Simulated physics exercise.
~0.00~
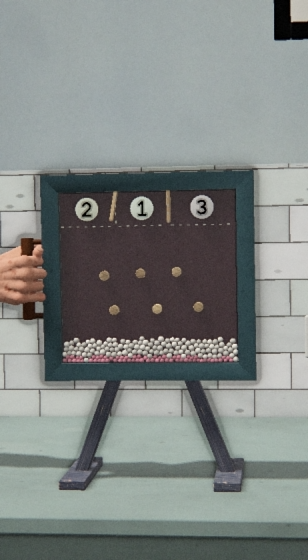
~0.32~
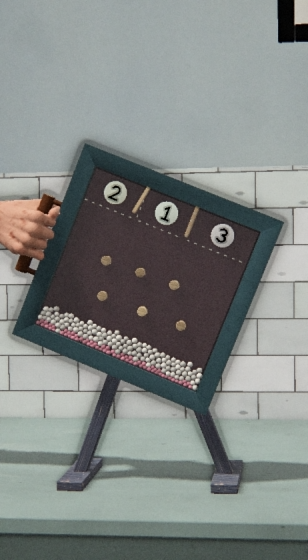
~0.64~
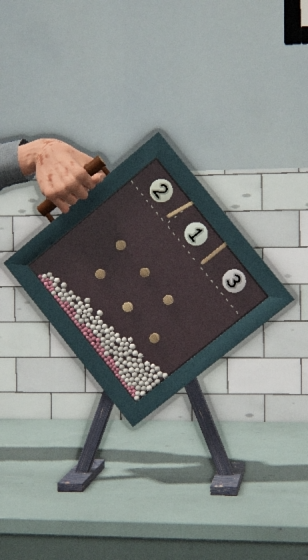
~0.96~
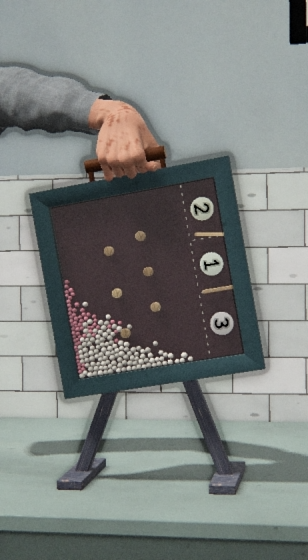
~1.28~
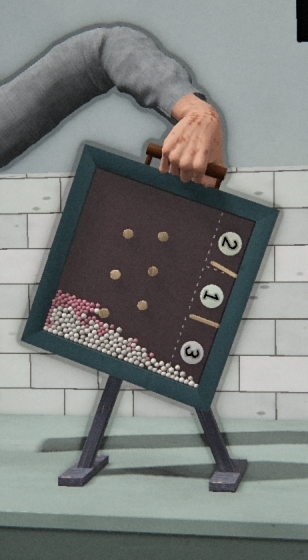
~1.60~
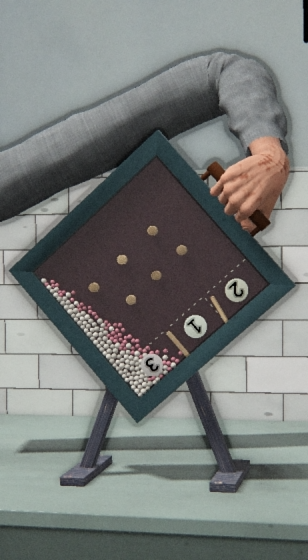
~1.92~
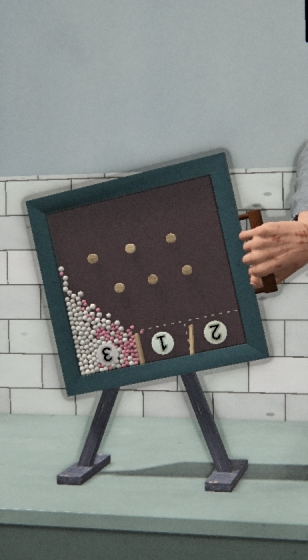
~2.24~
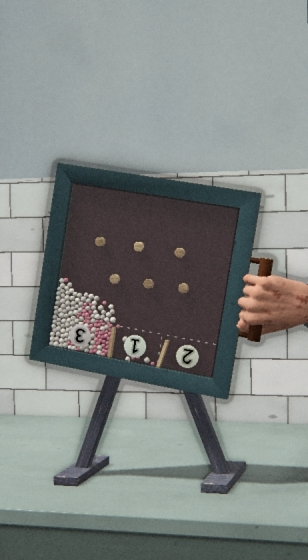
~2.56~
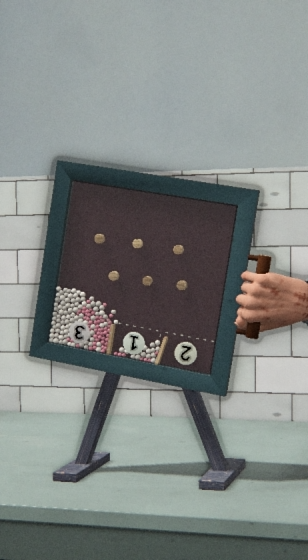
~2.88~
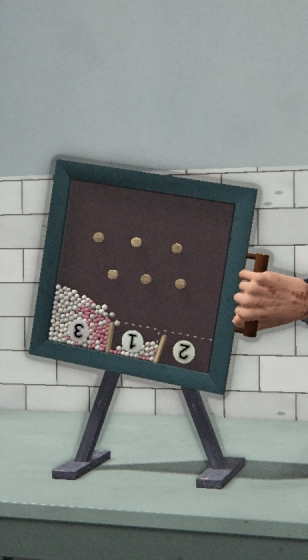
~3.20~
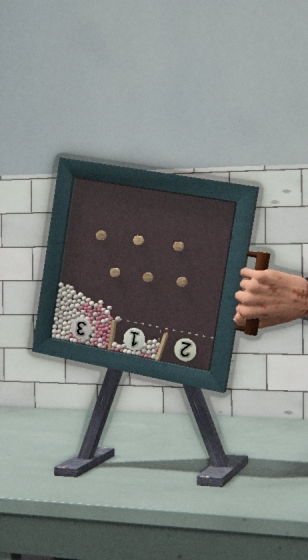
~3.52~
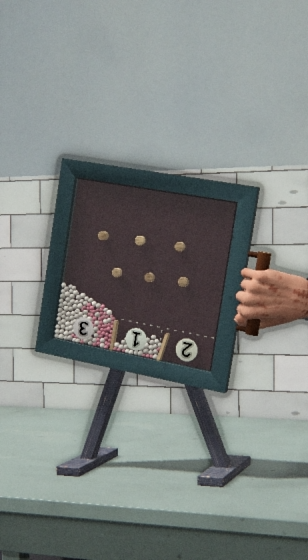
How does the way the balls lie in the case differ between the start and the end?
At the start the balls lie in an even layer across the whole bottom of the case. At the end they are farther to the left, heaped against the lower left side around pocket three, with some spread into the middle pocket.
